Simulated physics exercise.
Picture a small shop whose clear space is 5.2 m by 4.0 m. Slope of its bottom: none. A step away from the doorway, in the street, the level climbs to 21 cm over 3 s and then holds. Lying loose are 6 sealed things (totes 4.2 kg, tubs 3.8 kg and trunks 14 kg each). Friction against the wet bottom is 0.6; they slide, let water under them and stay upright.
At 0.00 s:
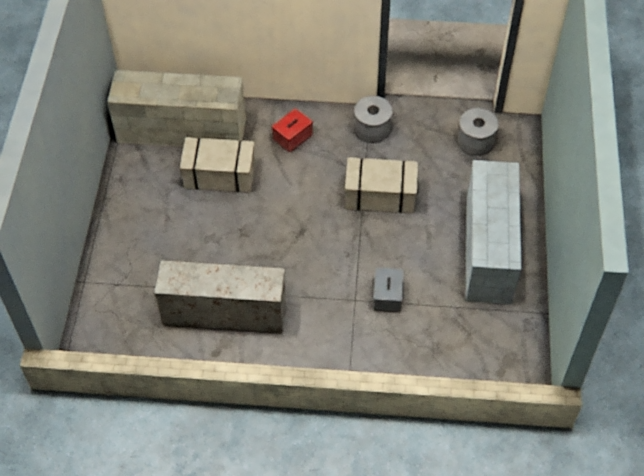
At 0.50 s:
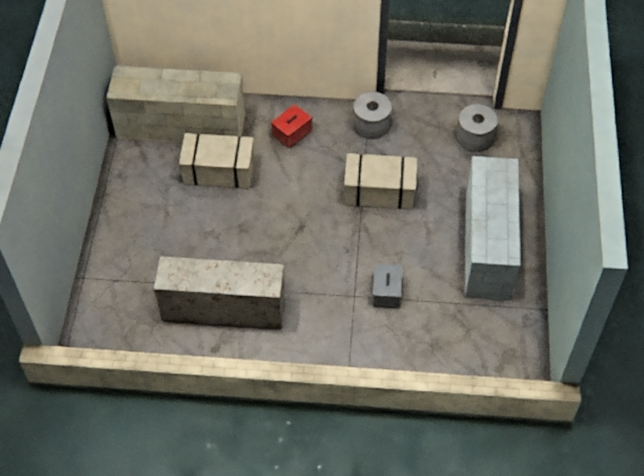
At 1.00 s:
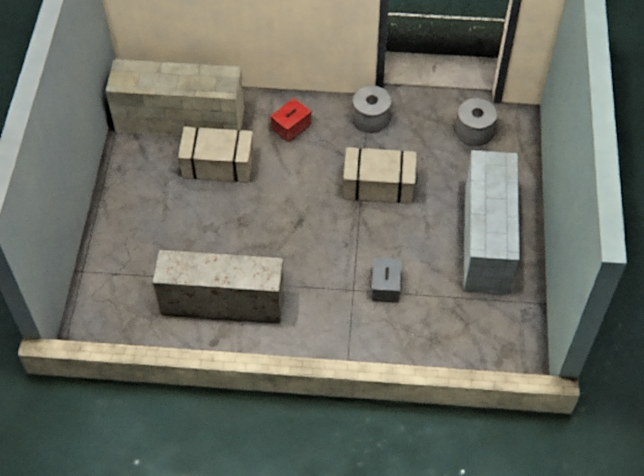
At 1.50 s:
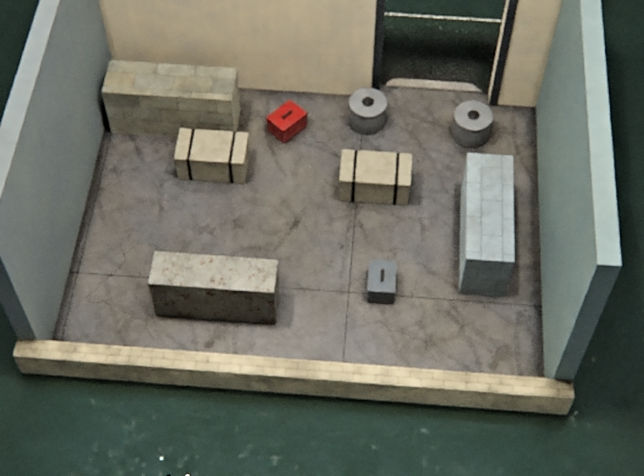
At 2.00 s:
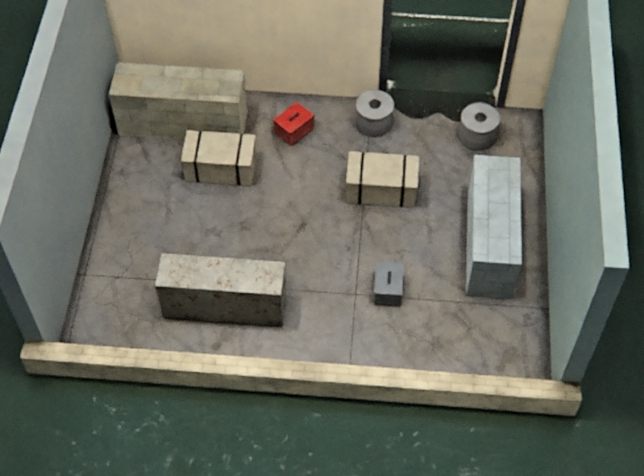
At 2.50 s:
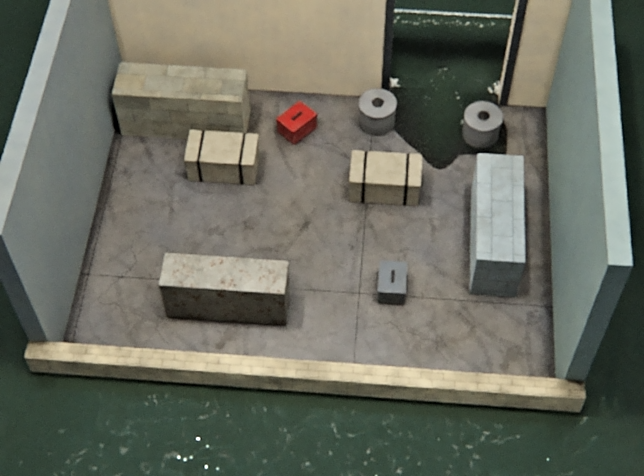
Dark green water spreads around a small open-topped room, fills the doorway at the back, and then creeps a short way onto the floor between two gray tubs, while the red tote, blocks and strapped trunks stay put.
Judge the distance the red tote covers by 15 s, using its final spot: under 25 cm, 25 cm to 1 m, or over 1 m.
Looks like it will shift a fair bit.
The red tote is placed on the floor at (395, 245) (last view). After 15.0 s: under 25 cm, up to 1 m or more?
Well, it gets shoved far.
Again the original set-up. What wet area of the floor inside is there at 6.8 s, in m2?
Wet area: Approx. 15 m2.
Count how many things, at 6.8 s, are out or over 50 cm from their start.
By my tally, 3.
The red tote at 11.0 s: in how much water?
1 cm, roughly.
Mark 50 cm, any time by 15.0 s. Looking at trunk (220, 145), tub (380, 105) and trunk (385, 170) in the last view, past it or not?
In turn: Beyond, within, beyond.
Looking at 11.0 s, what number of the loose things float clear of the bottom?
Tally: 3 of them.
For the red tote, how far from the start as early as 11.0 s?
0 cm, give or take.
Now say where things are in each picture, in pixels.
The first frame shows the red tote at (292, 124), on the bottom; 0.0 m2 under water; 0 of 6 have shifted.
The second frame shows the red tote at (292, 120) rests on the ground; 0.0 m2 under water; 0 of 6 have shifted.
The third frame shows the red tote at (291, 114), on the bottom; 0.0 m2 under water; 0 of 6 have shifted.
The fourth frame shows the red tote at (287, 115) rests on the ground; 0.0 m2 under water; 0 of 6 have shifted.
The fifth frame shows the red tote at (294, 117), on the bottom; water covers 0.2 m2; 0 of 6 have shifted.
The sixth frame shows the red tote at (297, 116) rests on the ground; water covers 0.8 m2; 0 of 6 have shifted.
After 3.5 s the red tote is near (297, 116), 0.0 m from its start, aground; 0 afloat.
After 6.8 s the red tote is near (297, 116), 0.0 m from its start, aground; 3 afloat.
After 11.0 s the red tote is near (297, 116), 0.0 m from its start, aground; 3 afloat.
After 15.0 s the red tote is near (347, 106), 0.6 m from its start, afloat; 6 afloat.
